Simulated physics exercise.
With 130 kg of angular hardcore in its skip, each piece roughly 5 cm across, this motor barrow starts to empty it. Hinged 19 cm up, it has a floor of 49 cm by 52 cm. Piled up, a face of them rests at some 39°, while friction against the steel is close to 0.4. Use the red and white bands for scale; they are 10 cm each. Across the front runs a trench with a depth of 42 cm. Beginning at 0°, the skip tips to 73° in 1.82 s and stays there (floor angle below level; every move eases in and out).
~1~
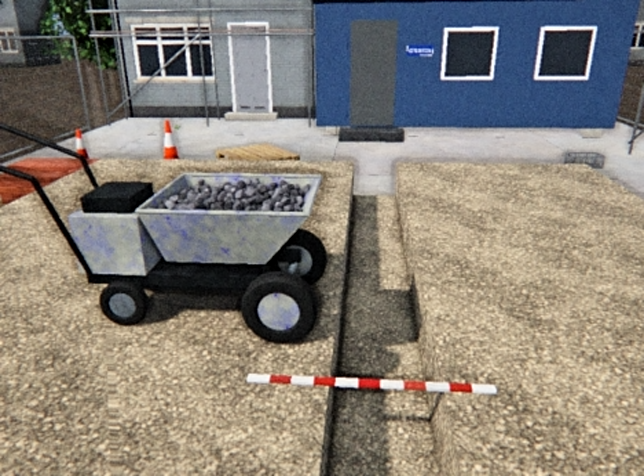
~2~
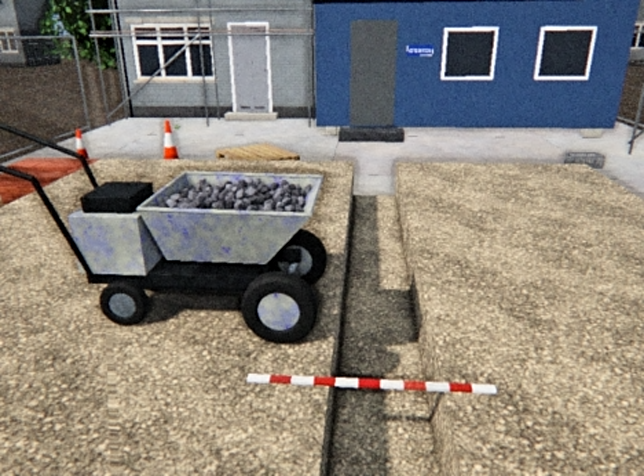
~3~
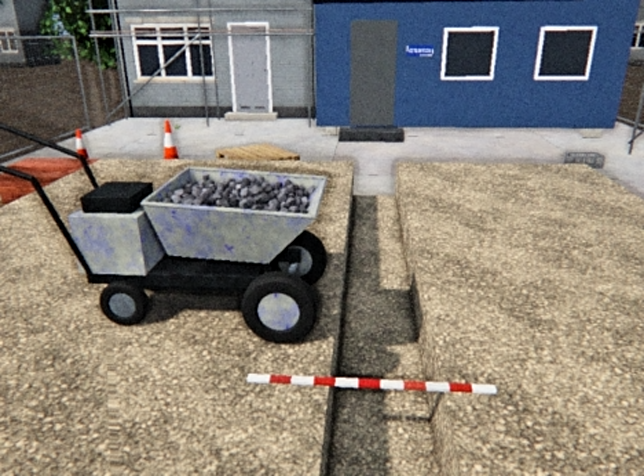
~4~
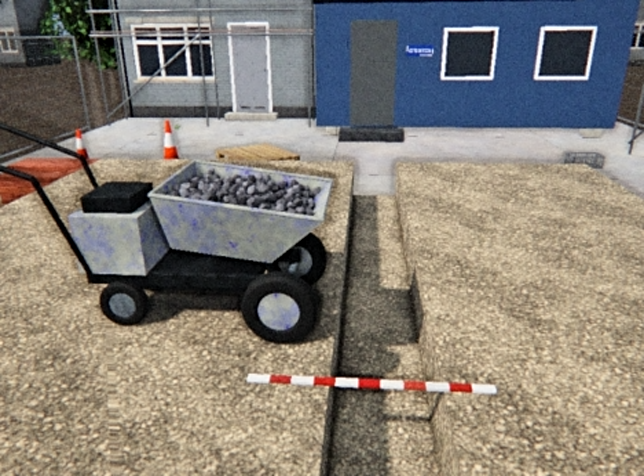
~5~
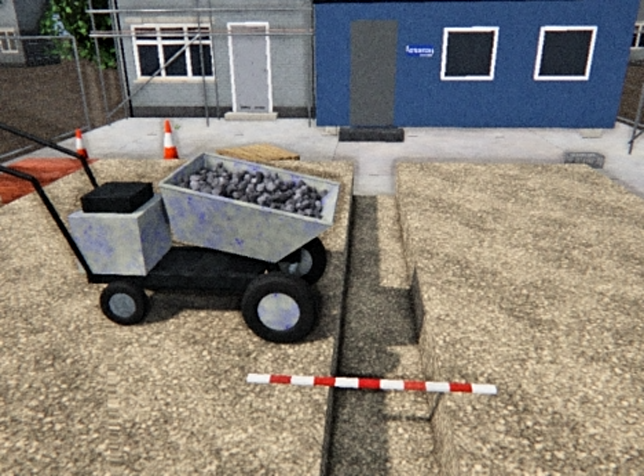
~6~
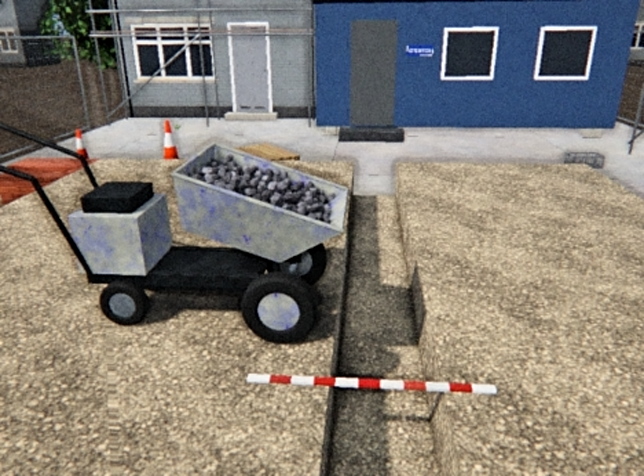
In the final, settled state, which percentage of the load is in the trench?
88 per cent is in the trench.
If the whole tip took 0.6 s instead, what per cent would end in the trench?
It would be near 55 per cent.
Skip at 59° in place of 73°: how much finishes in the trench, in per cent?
Share in trench: Approx. 30%.
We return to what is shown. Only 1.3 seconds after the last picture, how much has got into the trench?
Roughly 35% by that time.
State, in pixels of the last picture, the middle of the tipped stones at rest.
At about pixel (403, 365) in the last view.
Then, 0.8 s after the last picture the floor is at 61°, 100 % in the skip; the foremost stones are at (385, 262).
Then, 1.3 s after the last picture the floor is at 73°, 60 % in the skip, 33 % in the trench, 7 % past the trench; the foremost stones are at (468, 311).
Then, 1.7 s after the last picture the floor is at 73°, 30 % in the skip, 57 % in the trench, 13 % past the trench; the foremost stones are at (508, 321).
Then, 3.6 s after the last picture the floor is at 73°, 0 % in the skip, 88 % in the trench, 12 % past the trench; the foremost stones are at (514, 316).
